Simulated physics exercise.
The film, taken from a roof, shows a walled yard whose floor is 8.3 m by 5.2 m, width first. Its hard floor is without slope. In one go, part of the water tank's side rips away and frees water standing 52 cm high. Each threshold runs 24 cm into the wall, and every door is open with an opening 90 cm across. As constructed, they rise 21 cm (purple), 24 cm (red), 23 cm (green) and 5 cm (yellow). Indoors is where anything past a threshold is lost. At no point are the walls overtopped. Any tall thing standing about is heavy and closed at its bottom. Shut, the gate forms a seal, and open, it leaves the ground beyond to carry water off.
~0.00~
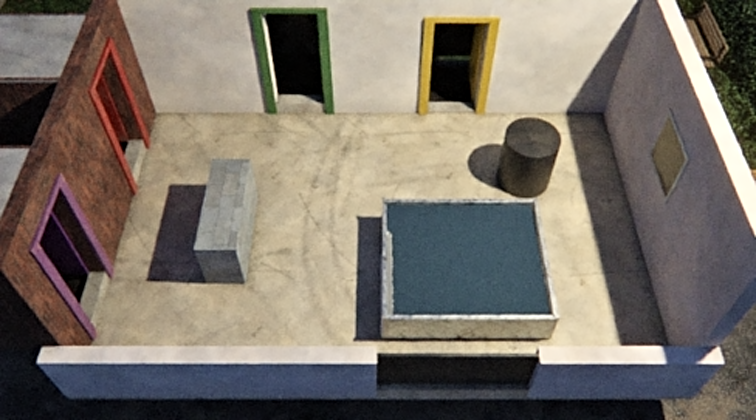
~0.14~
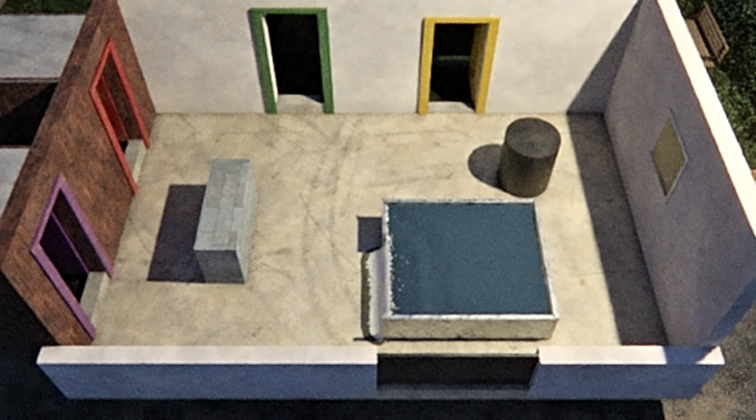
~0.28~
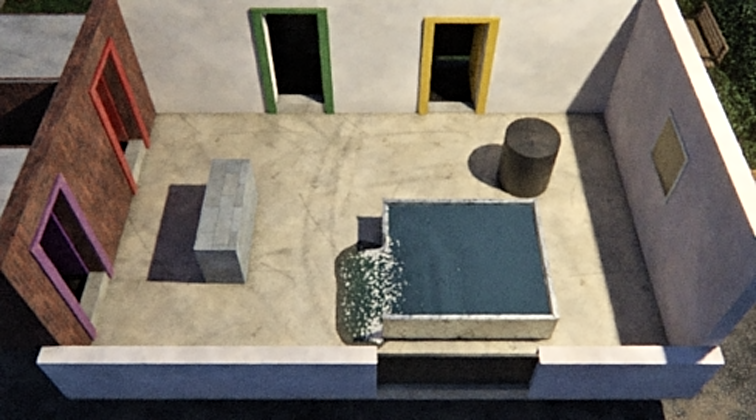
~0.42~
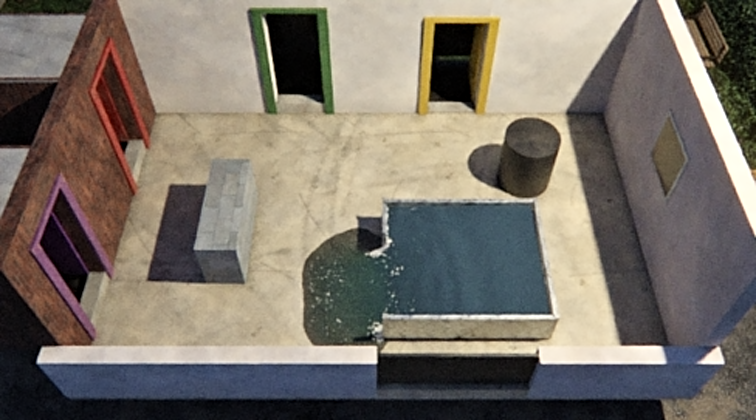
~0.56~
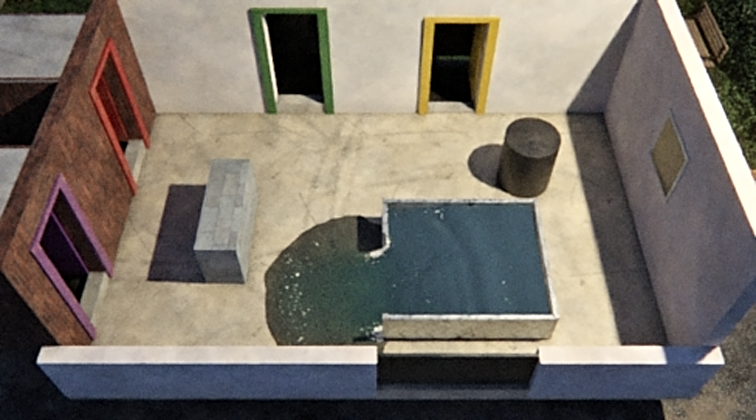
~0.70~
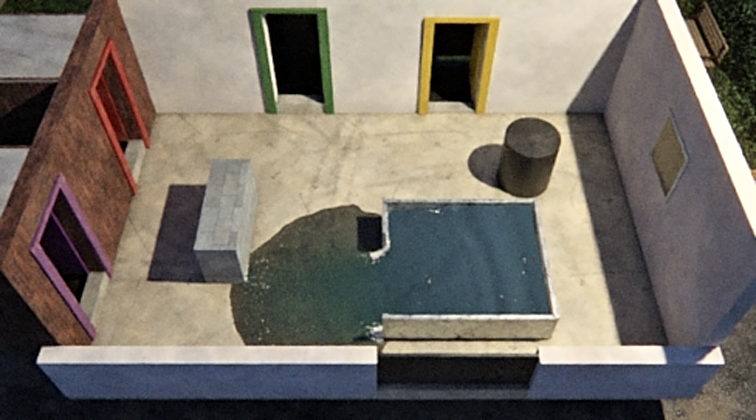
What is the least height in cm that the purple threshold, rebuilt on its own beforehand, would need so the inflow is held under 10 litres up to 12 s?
Around 27 cm would be enough.
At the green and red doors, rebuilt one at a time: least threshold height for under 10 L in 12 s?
About 10.0 cm at green and 11.5 cm at red.
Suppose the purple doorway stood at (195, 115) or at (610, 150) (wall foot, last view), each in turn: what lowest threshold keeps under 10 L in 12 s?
About 18 cm for the first and 7.0 cm for the second.
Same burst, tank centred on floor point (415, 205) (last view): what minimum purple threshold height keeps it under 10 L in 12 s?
In this case, 10.0 cm or so.
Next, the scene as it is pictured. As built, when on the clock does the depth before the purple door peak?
The level tops out around 3.0 s.
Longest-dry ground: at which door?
Yellow, last of all.
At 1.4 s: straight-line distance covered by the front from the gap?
Around 4.2 m from the gap.
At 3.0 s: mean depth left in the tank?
Roughly 22 cm on average.
After 1.4 s water covers 25 % of the floor, deepest (29 cm) near (380, 306); 5 cm at the purple door, 0 litres in over its 21 cm threshold.
After 3.0 s water covers 40 % of the floor, deepest (36 cm) near (91, 350); 29 cm at the purple door, 10 litres in over its 21 cm threshold.
After 12.0 s water covers 95 % of the floor, deepest (12 cm) near (608, 132); 6 cm at the purple door, 37 litres in over its 21 cm threshold.
At the purple door as built, the water arrived by 1.4 s and peaked near 29 cm at 3.0 s.
Run again over the same 12 s with other heights there, 19 litres in over 24 cm, 1 litre over 32.5 cm. The limit of 10 litres is kept from about 27 cm up.
